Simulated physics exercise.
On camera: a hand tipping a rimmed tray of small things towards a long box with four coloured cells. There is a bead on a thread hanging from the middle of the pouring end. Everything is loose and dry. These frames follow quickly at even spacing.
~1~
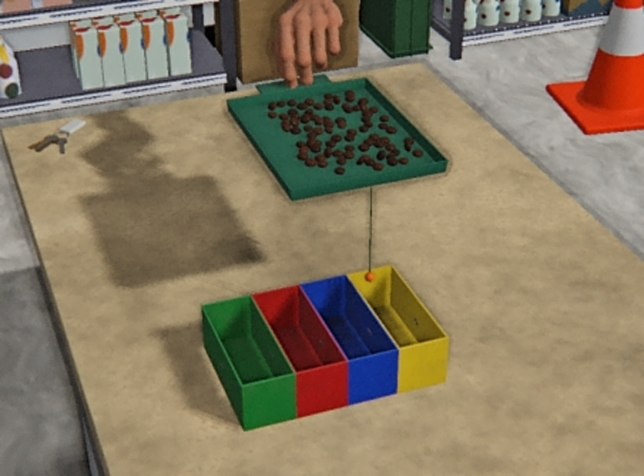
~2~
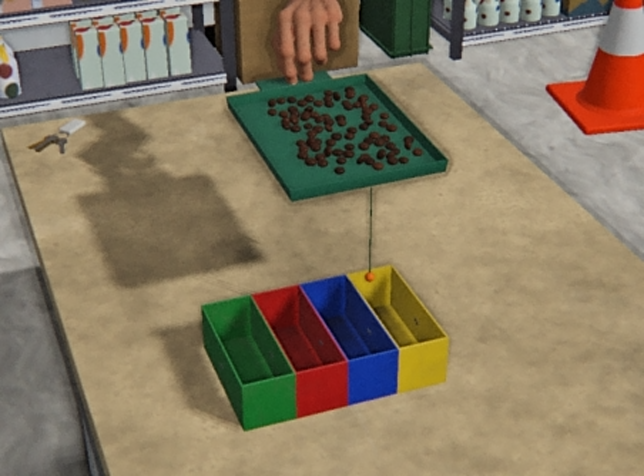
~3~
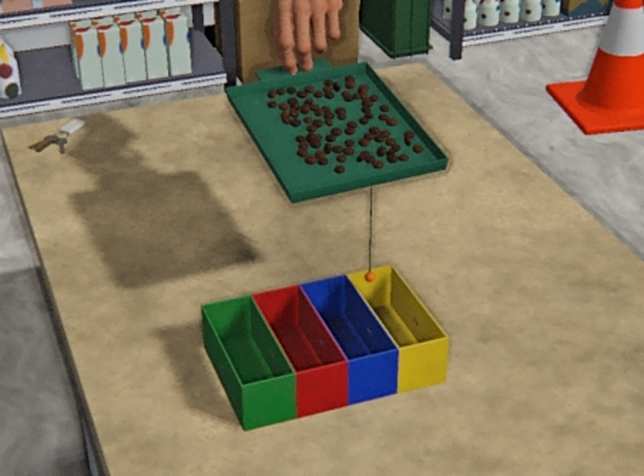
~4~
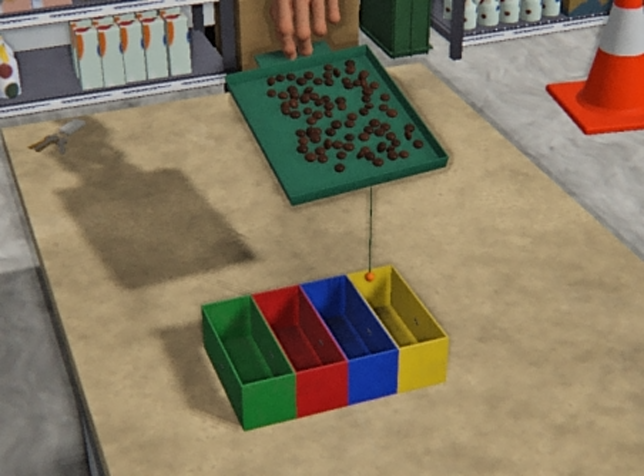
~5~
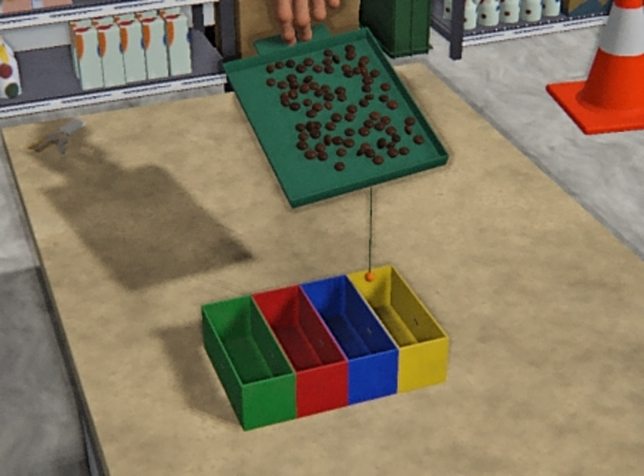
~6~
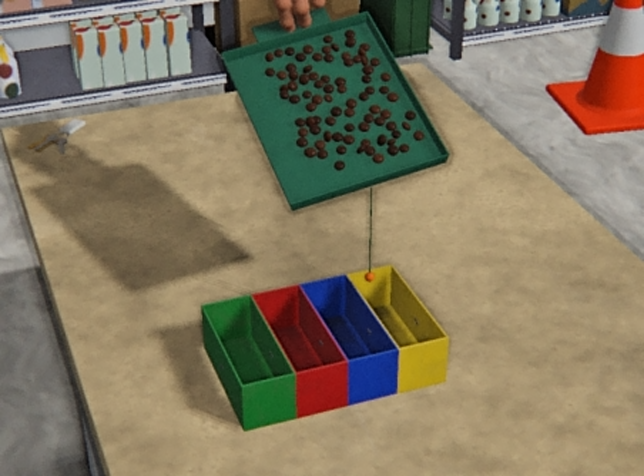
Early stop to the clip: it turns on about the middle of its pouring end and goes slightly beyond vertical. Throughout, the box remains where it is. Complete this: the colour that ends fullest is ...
The fullest is red.
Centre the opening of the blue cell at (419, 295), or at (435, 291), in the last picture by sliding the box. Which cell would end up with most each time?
So the first one goes to the green cell and the second to the green cell.
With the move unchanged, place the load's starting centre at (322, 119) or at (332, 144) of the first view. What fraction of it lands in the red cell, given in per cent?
You'd get near 50 percent first and near 40 percent next.
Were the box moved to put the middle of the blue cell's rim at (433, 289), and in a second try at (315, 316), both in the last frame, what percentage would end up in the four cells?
About 50% and about 100%.
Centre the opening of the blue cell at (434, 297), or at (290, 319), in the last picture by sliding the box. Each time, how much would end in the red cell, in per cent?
Roughly 10 per cent, then roughly 0 per cent.
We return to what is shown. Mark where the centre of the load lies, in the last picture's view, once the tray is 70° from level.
The load is centred around (324, 184).
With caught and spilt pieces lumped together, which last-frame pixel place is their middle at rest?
It settles centred around (306, 356).
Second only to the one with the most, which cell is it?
Second best is the blue cell.
Soon after the last picture, tray tipped steeply; nearly all on the tray; a stray few falling or outside the box.
A little later, tray tipped past a quarter turn; about a quarter on the tray; about half in the red cell; a small part in the blue cell; a stray few in the green cell; about a quarter falling or outside the box.
Later still, tray tipped past a quarter turn; about two thirds in the red cell; about a third in the blue cell; a small part in the yellow cell; a stray few in the green cell.
At rest, tray tipped past a quarter turn; about two thirds in the red cell; about a third in the blue cell; a small part in the yellow cell; a stray few in the green cell.
